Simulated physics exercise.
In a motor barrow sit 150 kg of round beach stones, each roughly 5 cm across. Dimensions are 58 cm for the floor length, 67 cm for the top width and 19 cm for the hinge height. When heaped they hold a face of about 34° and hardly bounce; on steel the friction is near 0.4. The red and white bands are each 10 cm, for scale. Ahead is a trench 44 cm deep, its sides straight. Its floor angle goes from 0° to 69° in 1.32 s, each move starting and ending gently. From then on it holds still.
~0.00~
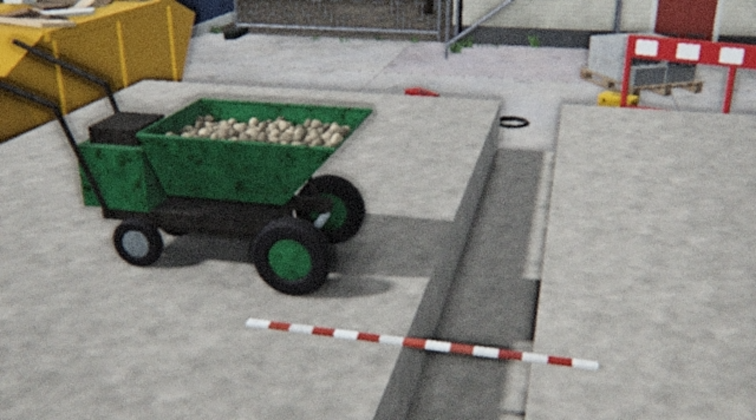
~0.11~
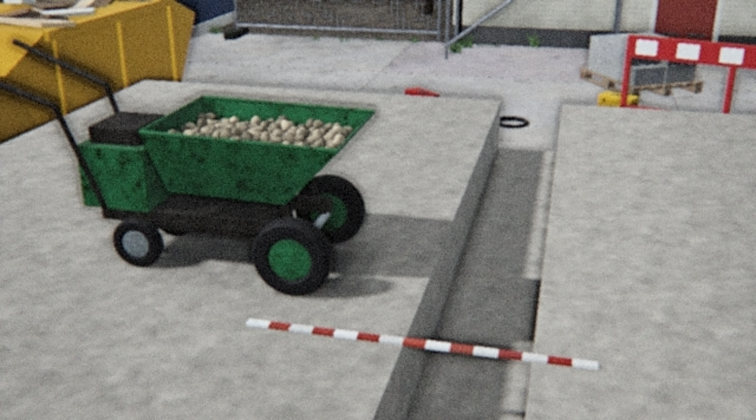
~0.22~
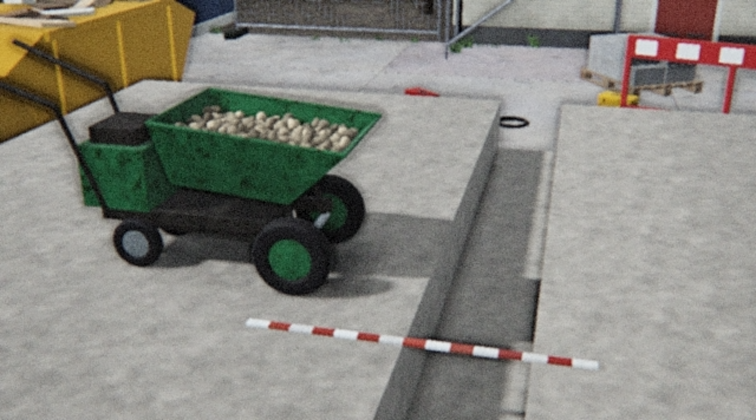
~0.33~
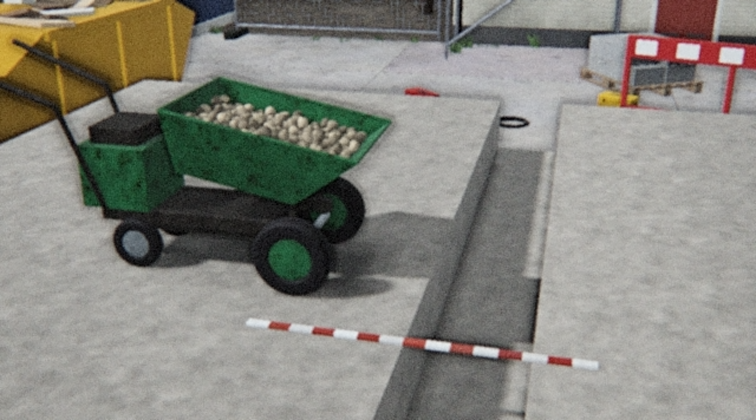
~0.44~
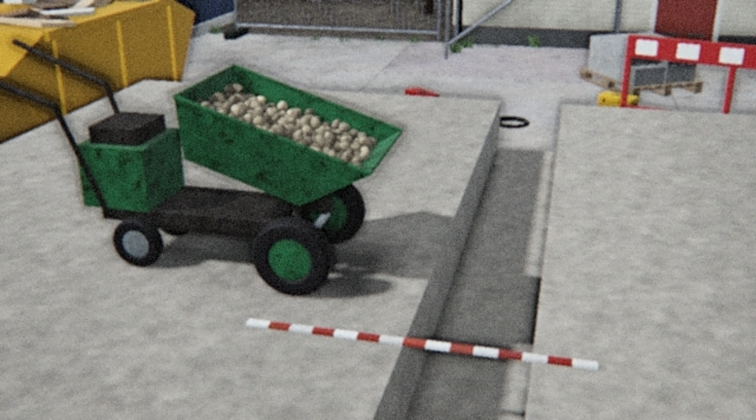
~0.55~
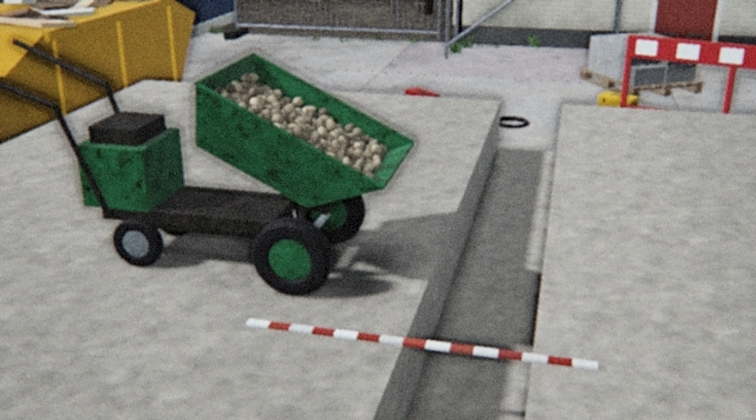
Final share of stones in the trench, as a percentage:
100 per cent.
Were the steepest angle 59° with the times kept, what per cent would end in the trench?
Some 100 in a hundred, I'd say.
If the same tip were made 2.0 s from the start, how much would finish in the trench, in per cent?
It would come to roughly 100 per cent.
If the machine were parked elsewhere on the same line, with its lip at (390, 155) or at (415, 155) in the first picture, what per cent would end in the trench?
It'd be around 80 per cent and after that around 45 per cent.
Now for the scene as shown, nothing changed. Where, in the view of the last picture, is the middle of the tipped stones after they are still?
Roughly (492, 352), I'd say.
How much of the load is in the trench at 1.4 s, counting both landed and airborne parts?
By that point it's something like 60 in a hundred.
After 1.0 s the floor is at 58°; 100 % in the skip; the foremost stones are at (430, 226).
After 1.4 s the floor is at 69°; 42 % in the skip, 58 % in the trench; the foremost stones are at (530, 359).
After 1.8 s the floor is at 69°; 10 % in the skip, 90 % in the trench; the foremost stones are at (534, 328).
After 3.7 s the floor is at 69°; 0 % in the skip, 100 % in the trench; the foremost stones are at (532, 345).
